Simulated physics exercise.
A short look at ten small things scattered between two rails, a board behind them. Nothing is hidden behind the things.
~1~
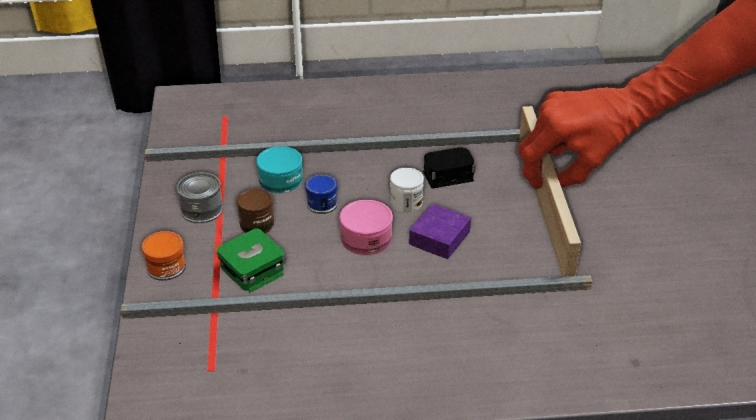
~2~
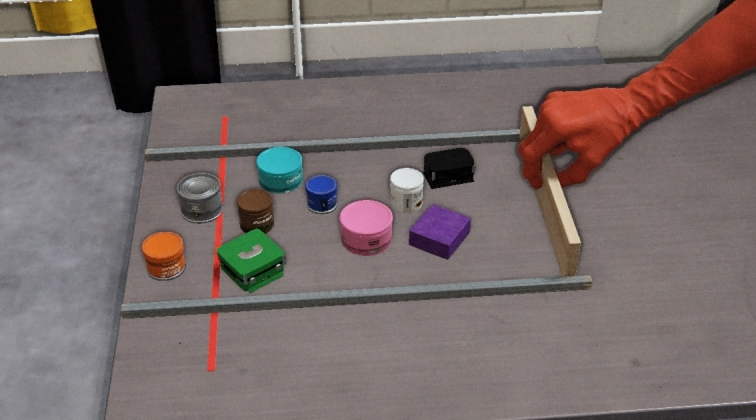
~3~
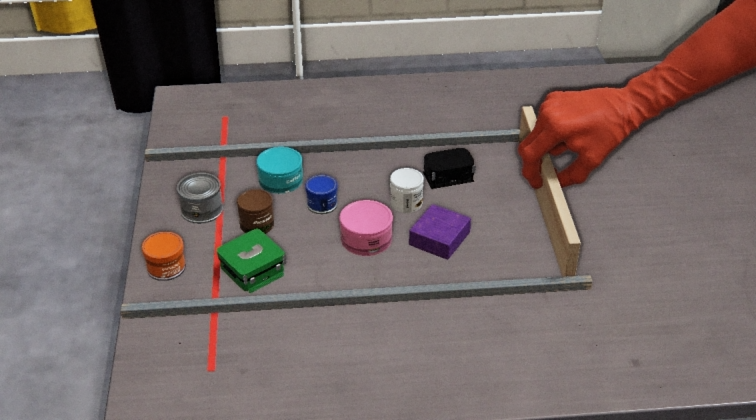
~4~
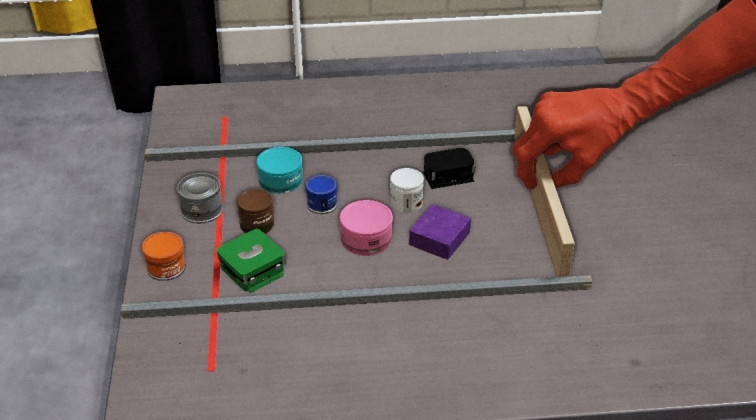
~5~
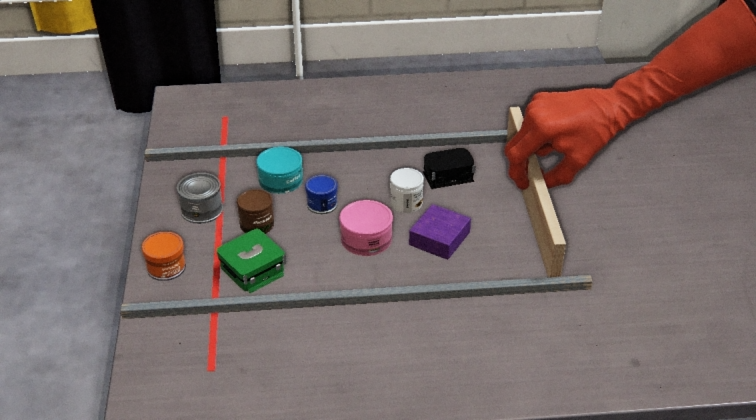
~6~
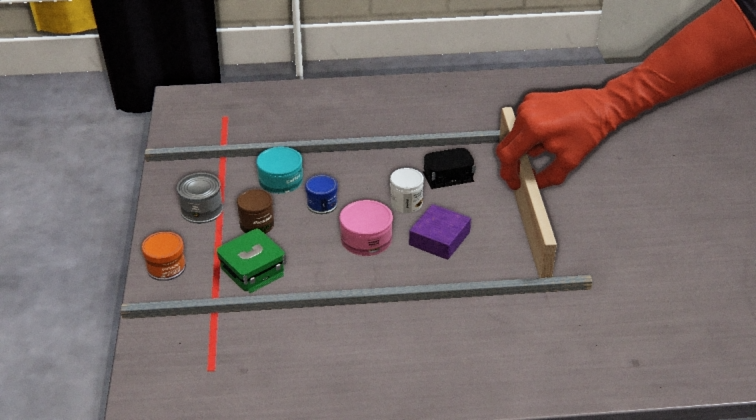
The video shows ten small containers and blocks scattered between two rails on a table, near a red line. A red-gloved hand holds a wooden board upright at the right, then slides it slightly left while the objects stay still.
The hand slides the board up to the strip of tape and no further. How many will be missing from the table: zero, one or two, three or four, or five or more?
As it turns out, the number that fall off is one or two.
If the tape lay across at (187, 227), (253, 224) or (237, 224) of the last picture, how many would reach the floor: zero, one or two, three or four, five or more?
One after another: 5 or more; none; just one or two.
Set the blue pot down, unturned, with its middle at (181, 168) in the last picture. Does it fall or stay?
Then it comes down.
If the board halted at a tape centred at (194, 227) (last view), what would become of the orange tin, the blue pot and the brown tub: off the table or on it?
The orange tin goes over, the blue pot remains up, the brown tub holds on.
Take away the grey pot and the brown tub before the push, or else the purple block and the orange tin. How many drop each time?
It would be 1 and 0.
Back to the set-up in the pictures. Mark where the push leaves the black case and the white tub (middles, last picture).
Near (198, 177) and (202, 217).
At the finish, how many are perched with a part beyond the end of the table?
It comes to 4.
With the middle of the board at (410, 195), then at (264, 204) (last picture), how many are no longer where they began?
4 and 10.
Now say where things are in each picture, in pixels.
The first frame shows orange tin (164, 256); grey pot (201, 198); green case (251, 261); board (547, 188); tape (219, 225).
The second frame shows grey pot (201, 198); purple block (440, 232).
The third frame shows green case (251, 262); black case (449, 168).
The fourth frame shows orange tin (164, 256); pink tub (366, 228).
The fifth frame shows grey pot (201, 198); white tub (407, 191).
The sixth frame shows orange tin (164, 256); grey pot (201, 198); green case (251, 262); board (525, 189); tape (219, 225).
A little later, none off yet; orange tin at rest near (164, 256); grey pot at rest near (201, 198); green case at rest near (251, 262).
When it is over, the number that fall off is one or two; down, orange tin.
